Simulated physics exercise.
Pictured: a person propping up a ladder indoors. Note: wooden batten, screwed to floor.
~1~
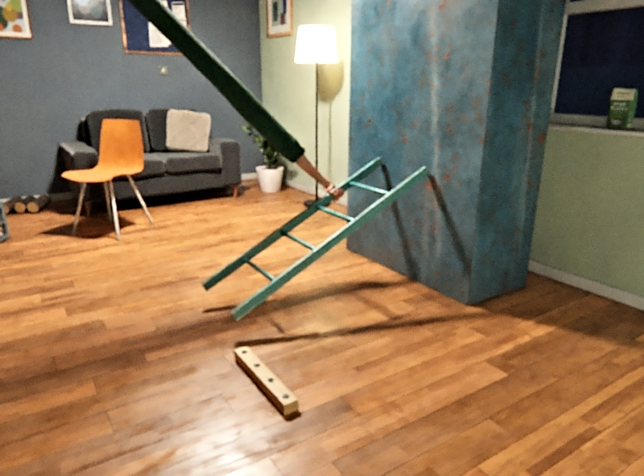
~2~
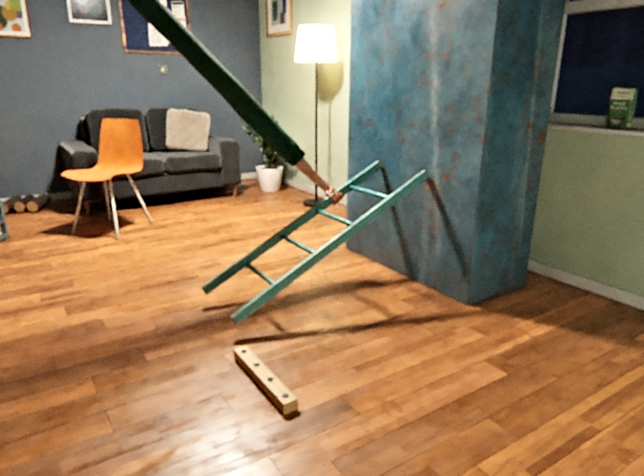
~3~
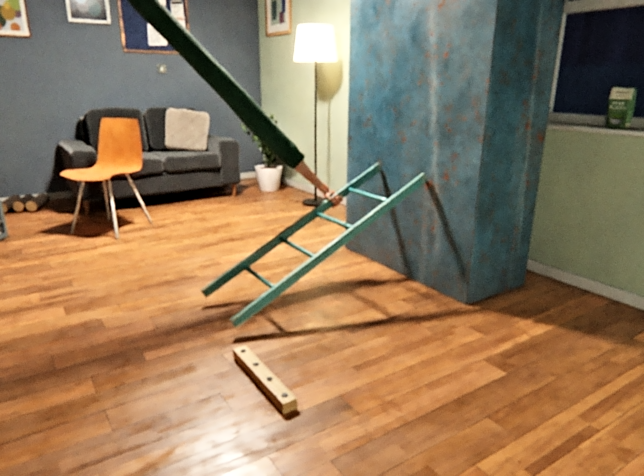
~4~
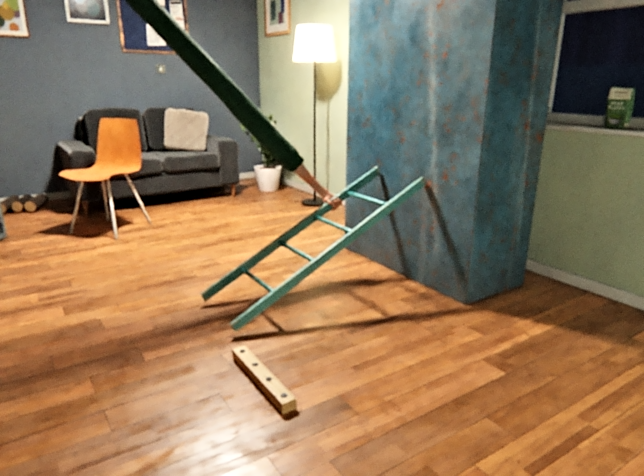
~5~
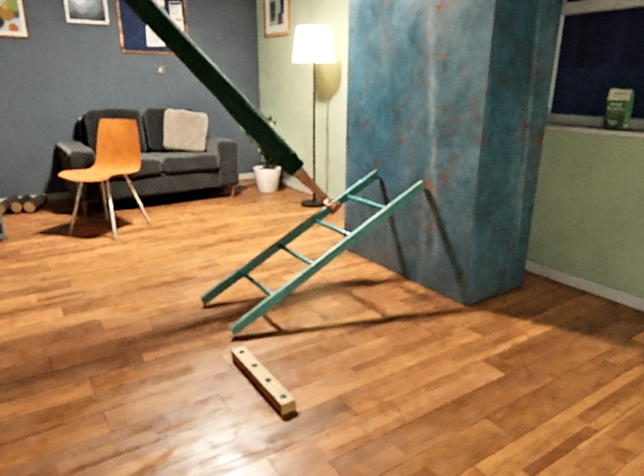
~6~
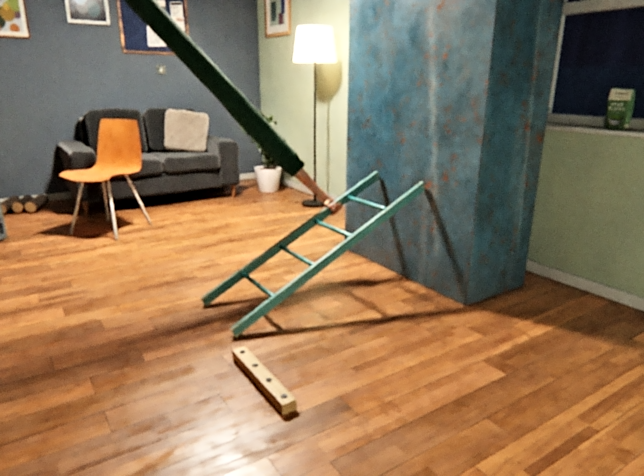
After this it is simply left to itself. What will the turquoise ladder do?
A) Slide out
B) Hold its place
Option A: Slide out.
Then, 0.30 s later than the last frame, turquoise ladder tilted by 13° near (309, 267).
Then, 0.44 s later than the last frame, turquoise ladder tilted by 26° near (305, 290).
When it is over, the turquoise ladder slips down, near (304, 293).
